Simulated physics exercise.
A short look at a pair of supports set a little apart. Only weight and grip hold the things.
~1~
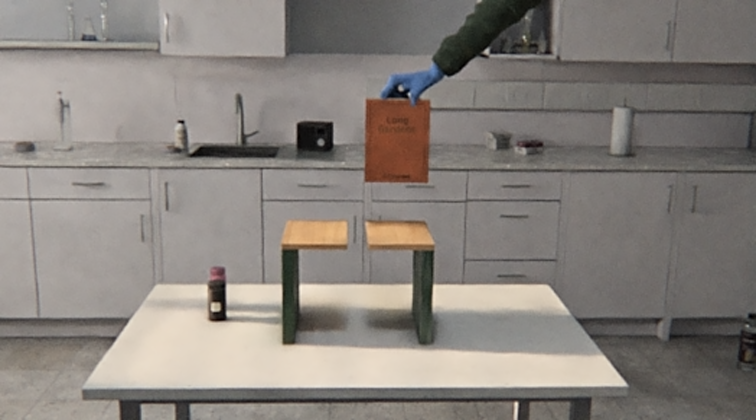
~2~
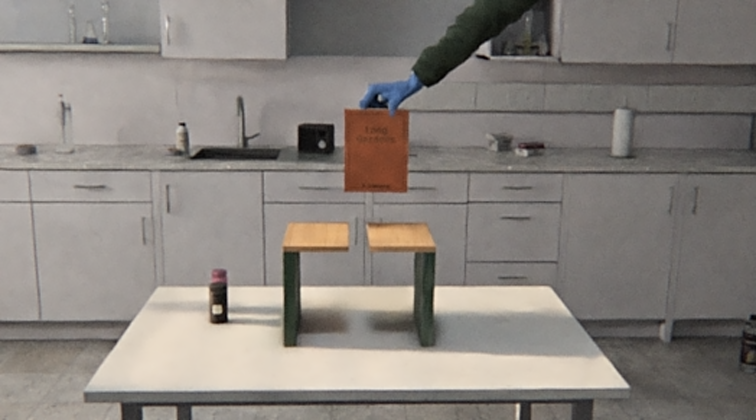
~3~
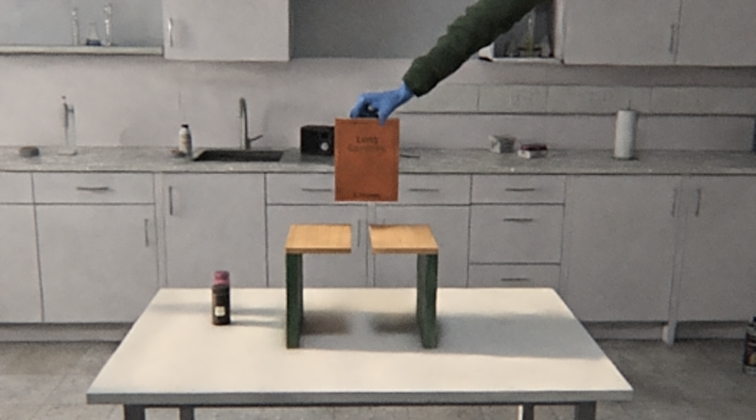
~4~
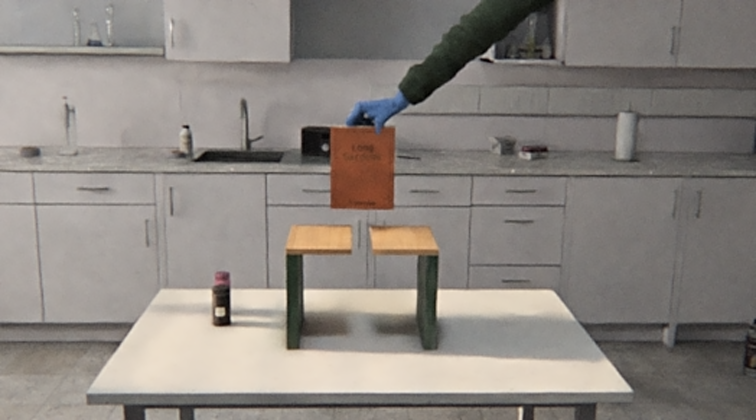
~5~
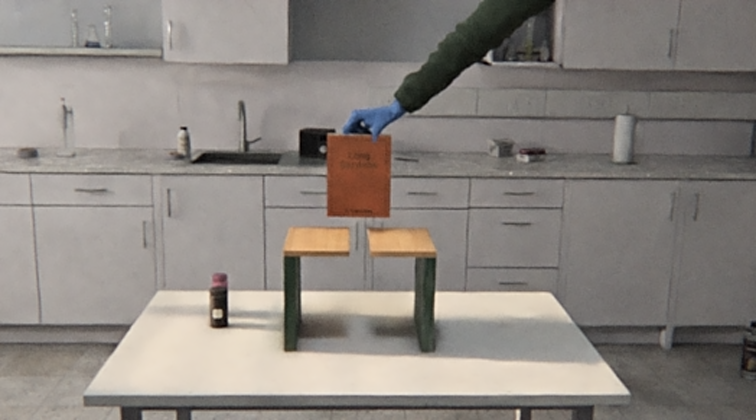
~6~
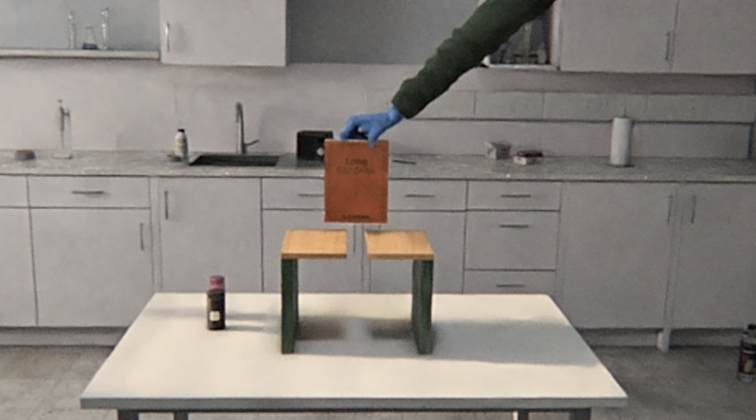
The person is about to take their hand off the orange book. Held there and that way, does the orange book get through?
The book lodges.
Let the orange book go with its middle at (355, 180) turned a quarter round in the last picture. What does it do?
Then it goes down the gap.
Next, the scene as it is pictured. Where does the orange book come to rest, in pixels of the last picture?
At about (356, 201).
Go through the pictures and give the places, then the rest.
The first frame shows on its way; orange book (397, 141); black shaker (217, 301).
The second frame shows on its way; orange book (376, 150); black shaker (218, 303).
The third frame shows on its way; orange book (367, 160); black shaker (221, 305).
The fourth frame shows on its way; orange book (363, 167); black shaker (221, 305).
The fifth frame shows on its way; orange book (359, 176); black shaker (219, 307).
The sixth frame shows poised above the slot; orange book (356, 181); black shaker (216, 309).
Then, 0.20 s past the last view, orange book displaced a little near (356, 200).
Then, 0.30 s past the last view, orange book resting near (355, 200).
Finally, moved from the start, orange book; the other 2 still in place. Final places as the last picture's camera would see them, orange book near (356, 201). The book stays on top.
